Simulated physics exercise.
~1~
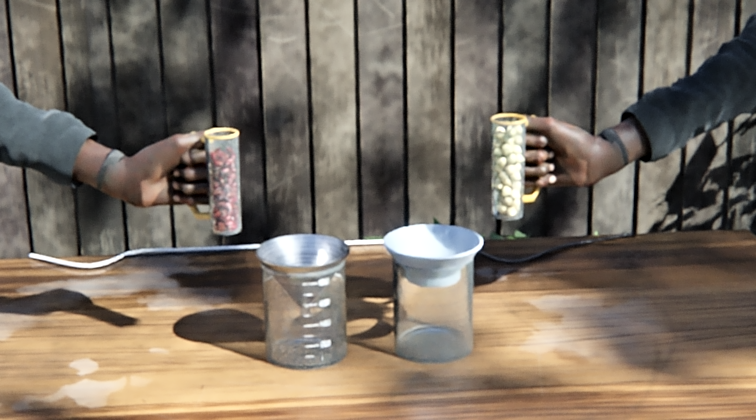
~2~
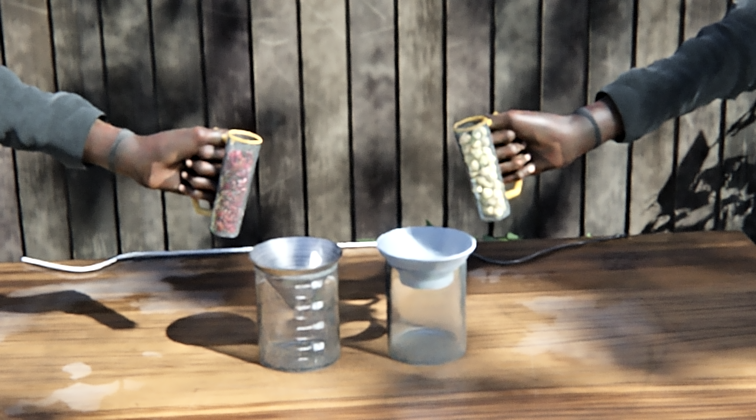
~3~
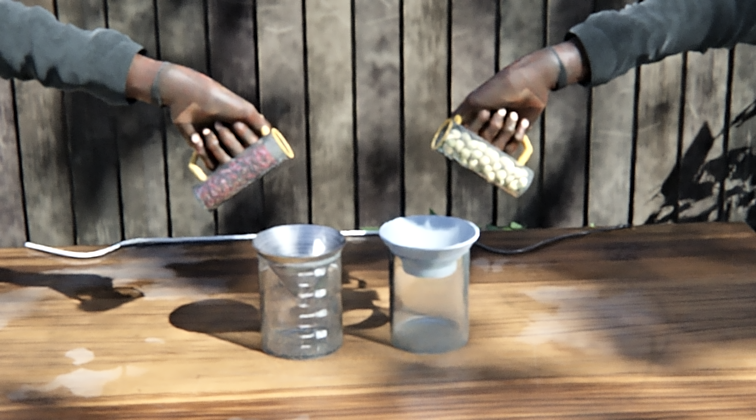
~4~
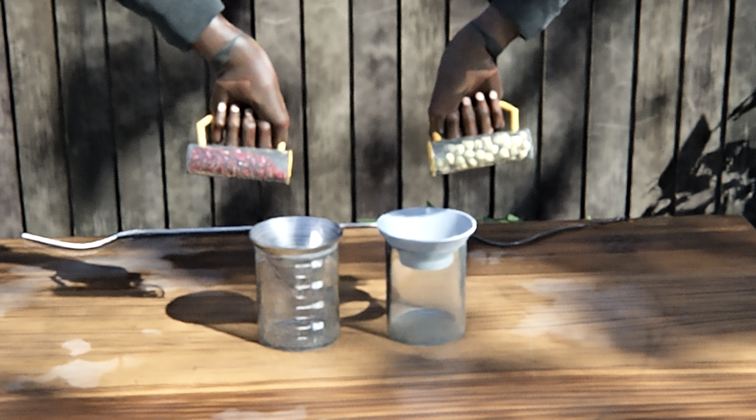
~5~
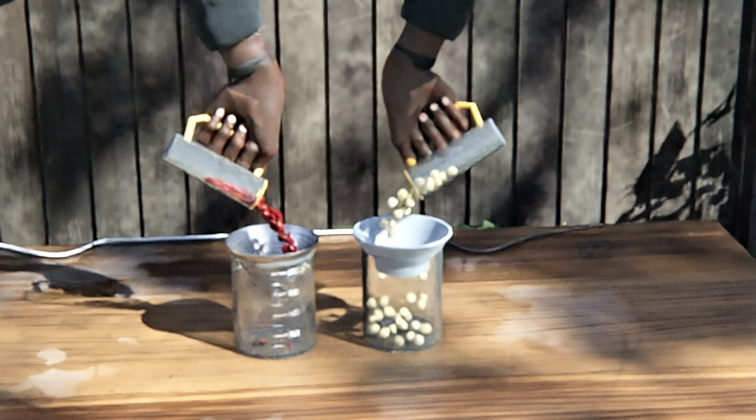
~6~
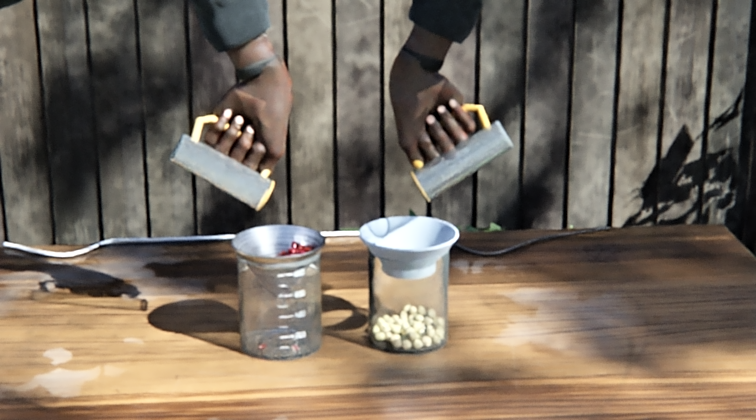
At first two hands hold clear cups with yellow handles above a wooden table, the left one full of small red pieces and the right one full of pale, rounded ones. Below them stand two clear jars, a grey funnel in the left and a white funnel in the right. The hands swing inward over the funnels and tip the cups onto their sides, then further over until both pour. Pale pieces drop through the white funnel, while the red ones gather in the grey one. By the end the cups are empty, the red pieces are nearly all stuck in their funnel, and the pale ones lie in their jar.
